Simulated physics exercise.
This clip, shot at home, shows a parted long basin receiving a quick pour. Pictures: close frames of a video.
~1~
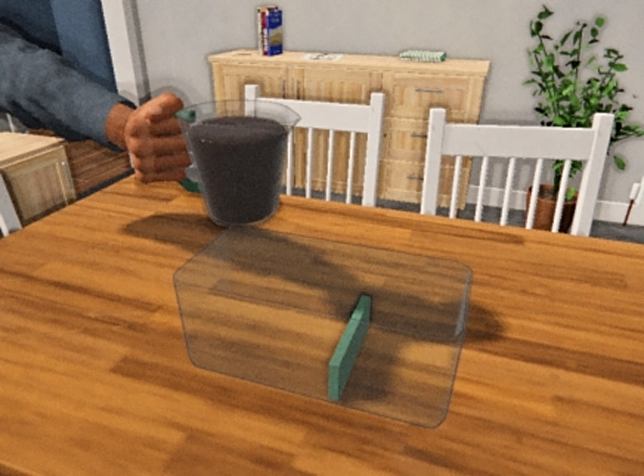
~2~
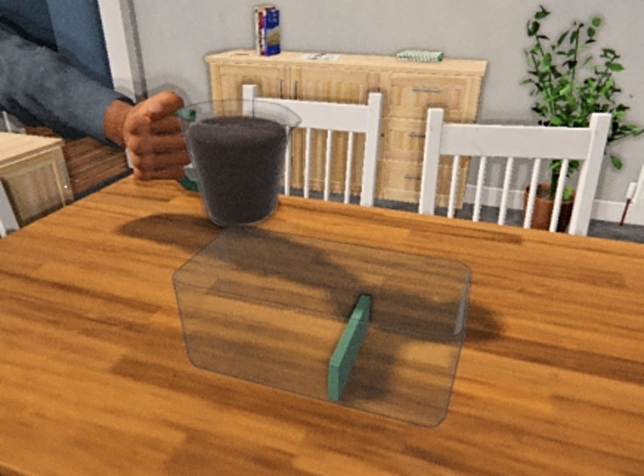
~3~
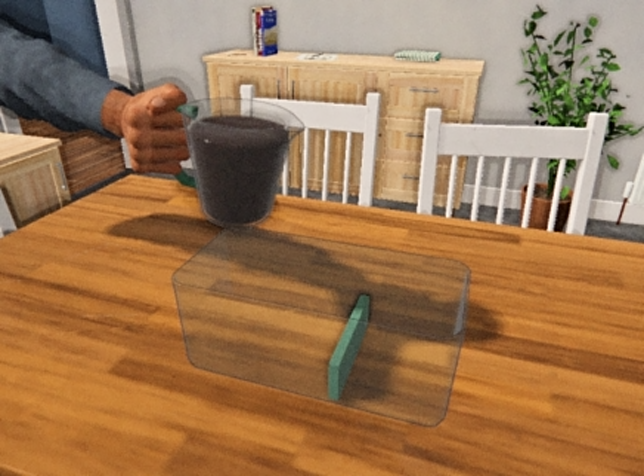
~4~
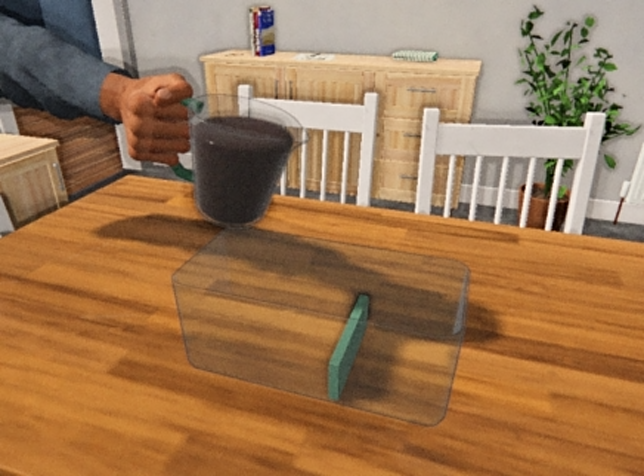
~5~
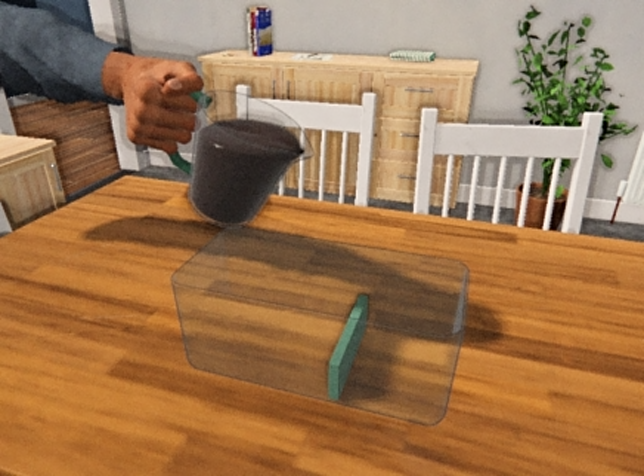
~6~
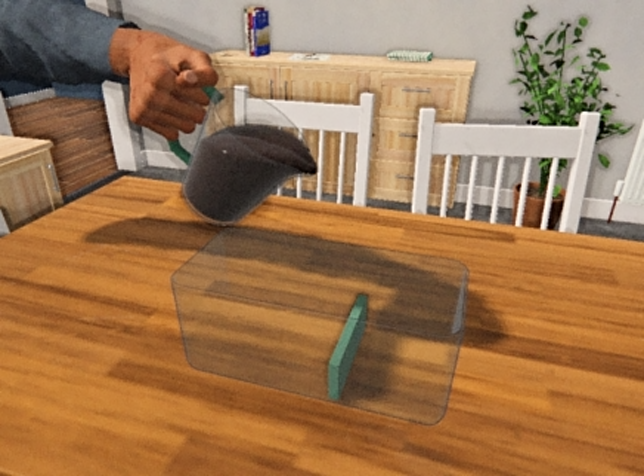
A hand at the left, in a dark blue sleeve, holds a clear jug of dark contents by its green handle above a wooden table, seen from slightly above in a home. On the table sits a long transparent basin with a green divider, while white chairs, a pale wooden cabinet and a leafy plant stand behind. The hand steadily tilts the jug rightward, and the dark contents slide to its lip as the view shifts very slightly.
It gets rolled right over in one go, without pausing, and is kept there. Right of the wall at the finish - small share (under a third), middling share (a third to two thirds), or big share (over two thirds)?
Small.
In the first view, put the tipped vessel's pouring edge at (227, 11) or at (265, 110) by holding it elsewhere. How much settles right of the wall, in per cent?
You'd see around 5 per cent, and then around 5 per cent.
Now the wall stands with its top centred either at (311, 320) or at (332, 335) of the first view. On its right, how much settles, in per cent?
Estimated: 90 % first, 55 % second.
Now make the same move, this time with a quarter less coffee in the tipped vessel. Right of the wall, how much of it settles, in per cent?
About 5 percent.
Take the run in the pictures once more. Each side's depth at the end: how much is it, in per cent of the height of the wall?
Close to 30 for the left and 20 for the right.
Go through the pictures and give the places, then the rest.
The first picture shows tilt 0°; pouring edge (299, 119); surface from (198, 123) to (287, 132); the long basin's rim runs from (203, 251) to (468, 300); the wall's top is at (352, 328).
The second picture shows tilt 2°; pouring edge (300, 122); surface from (198, 122) to (287, 133).
The third picture shows tilt 7°; pouring edge (304, 128); surface from (199, 120) to (288, 136).
The fourth picture shows tilt 15°; pouring edge (309, 140); surface from (203, 120) to (293, 140).
The fifth picture shows tilt 25°; pouring edge (313, 155); surface from (206, 126) to (300, 146).
The sixth picture shows tilt 37°; pouring edge (315, 174); surface from (205, 141) to (308, 158); 1 per cent is over the edge.
A moment on, the tilt is 106° and 37 per cent is still to pour, 22 is left of the wall and 21 right of it.
Next, the tilt is 112° and 3 per cent is still to pour, 69 is left of the wall and 22 right of it.
Then the tilt is 112° and 0 per cent is still to pour, 74 is left of the wall and 23 right of it.
Later the tilt is 112° and 0 per cent is still to pour, 74 is left of the wall and 24 right of it.
At rest 74 per cent lies left of the wall, 24 right of it and 2 outside.
